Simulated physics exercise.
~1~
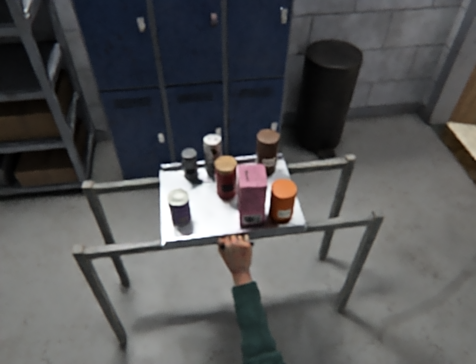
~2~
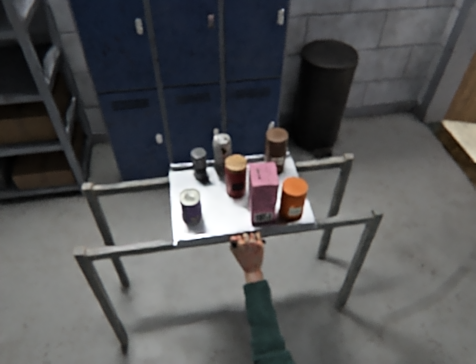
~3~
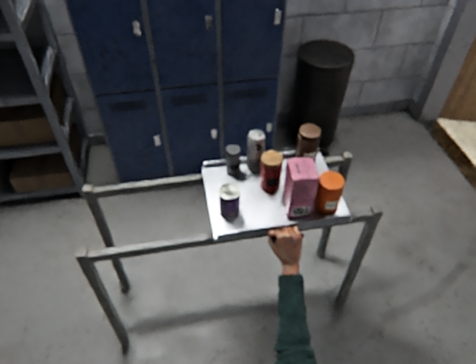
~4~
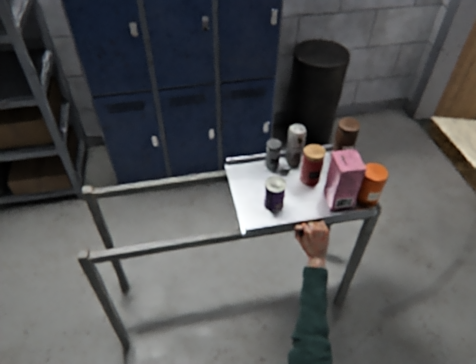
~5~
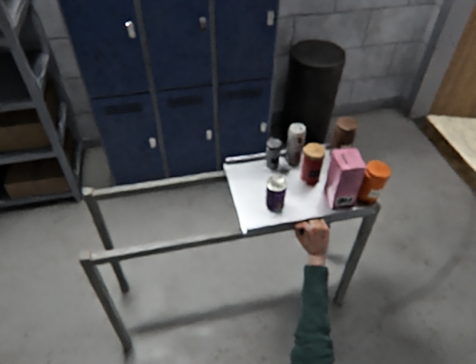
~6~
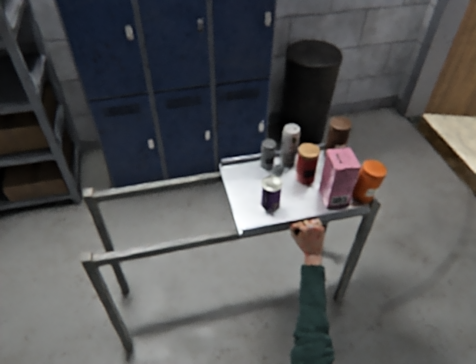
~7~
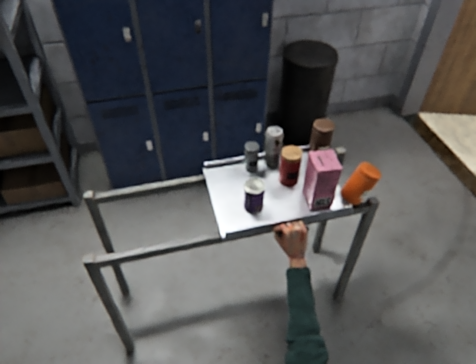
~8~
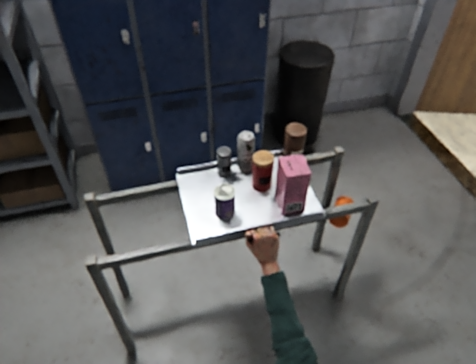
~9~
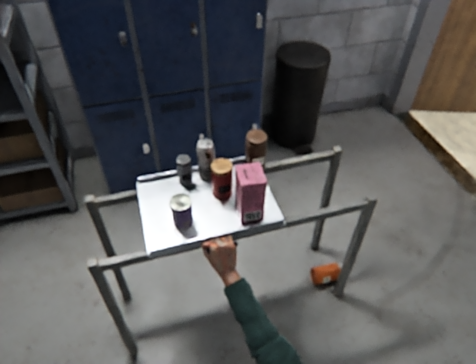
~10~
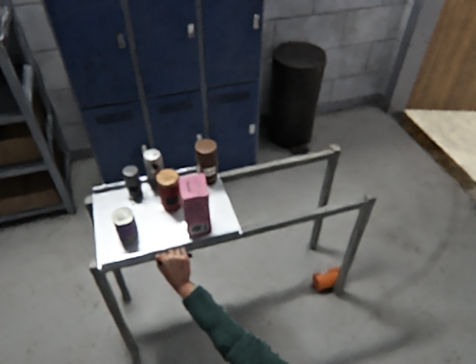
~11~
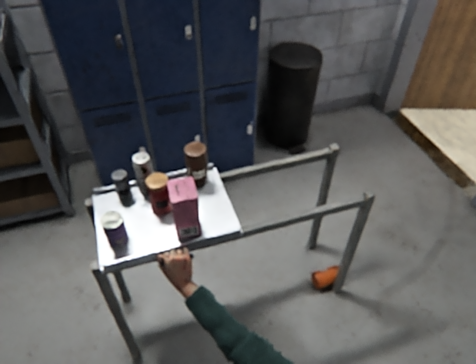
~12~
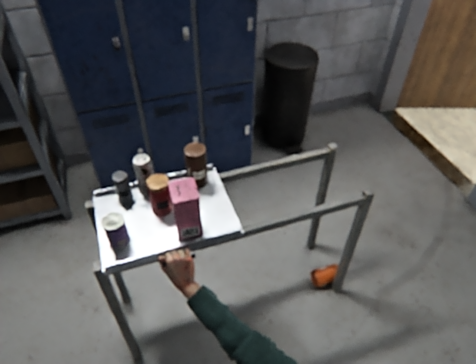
A white tray holding seven containers, among them a pink carton, an orange jar and a brown jar, slides right along a metal frame, guided by a green-sleeved hand at its front edge. It reaches the right end and halts, and the orange jar beside the carton begins to lean outward. The hand then moves the tray back left, and the orange jar tips off the right edge and drops to the floor. The tray continues to the left end and stops there, its six remaining containers upright, while the orange jar lies on its side below.
